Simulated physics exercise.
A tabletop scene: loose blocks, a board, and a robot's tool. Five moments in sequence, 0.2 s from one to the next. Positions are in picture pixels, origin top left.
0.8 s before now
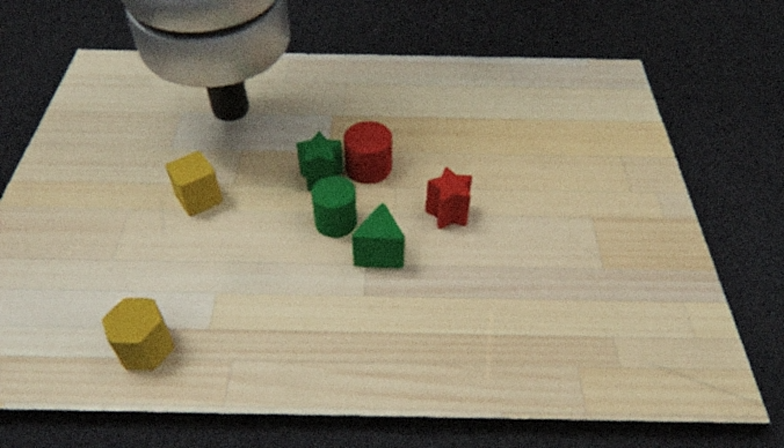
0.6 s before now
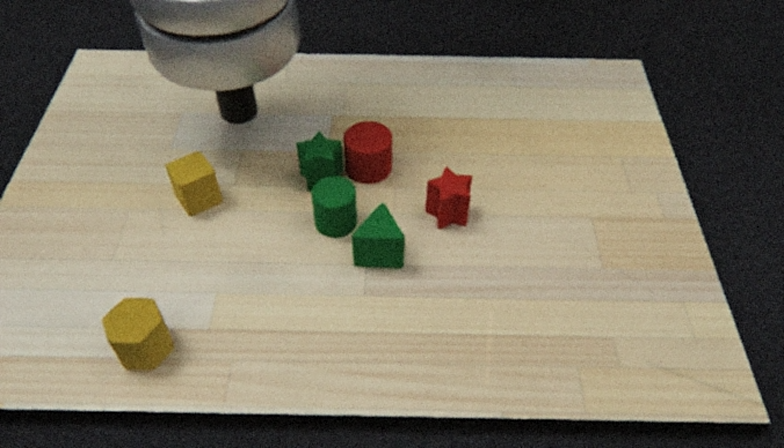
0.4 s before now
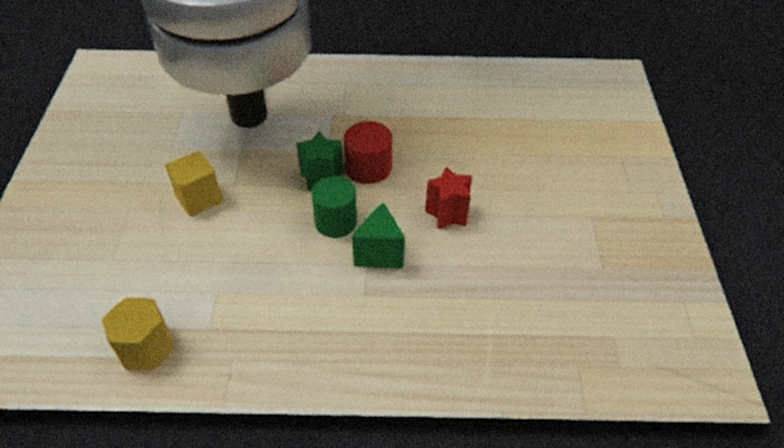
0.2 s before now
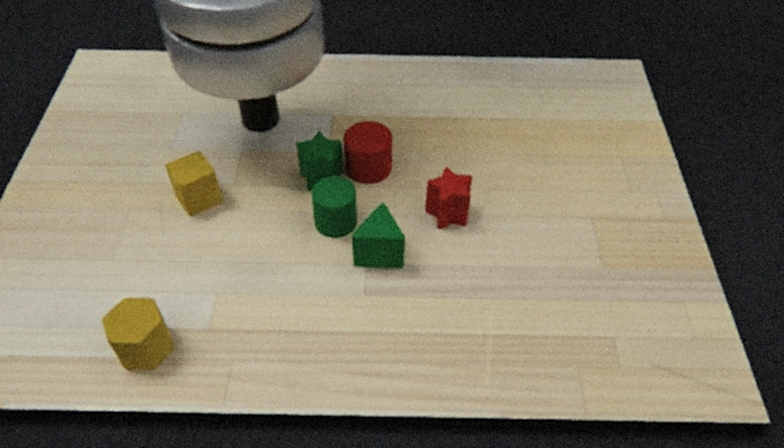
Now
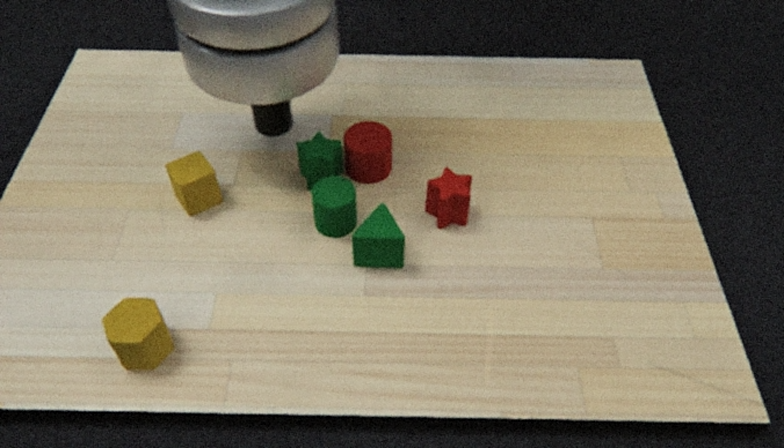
Robot tool with a dark tip moving slowly right above a wooden board, the yellow, green and red blocks staying still.
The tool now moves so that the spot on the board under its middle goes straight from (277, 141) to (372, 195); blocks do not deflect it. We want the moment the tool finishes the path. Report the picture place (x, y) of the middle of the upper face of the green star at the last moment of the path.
It should be at (368, 191) by then.
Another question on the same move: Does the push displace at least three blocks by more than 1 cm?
Yes, it checks out.
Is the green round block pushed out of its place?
That would be a yes.
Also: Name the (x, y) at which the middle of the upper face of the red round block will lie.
Just about (403, 142).
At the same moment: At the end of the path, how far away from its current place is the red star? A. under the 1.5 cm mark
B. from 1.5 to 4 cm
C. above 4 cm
Option A.
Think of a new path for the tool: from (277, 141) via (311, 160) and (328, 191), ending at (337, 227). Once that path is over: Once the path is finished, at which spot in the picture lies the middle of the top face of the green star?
So, by the moment the path ends, you'll find the top centre of the green star at (355, 221).
On the path given first. One third of the way, tool (306, 143); green star (322, 149).
Two thirds of the way, tool (339, 161); green star (350, 171), turned 20° clockwise; green round block (336, 198); red round block (382, 138).
At the end, tool (372, 179); green star (368, 191), turned 45° clockwise; green round block (341, 214); red round block (403, 142); green triangle still; red star still.
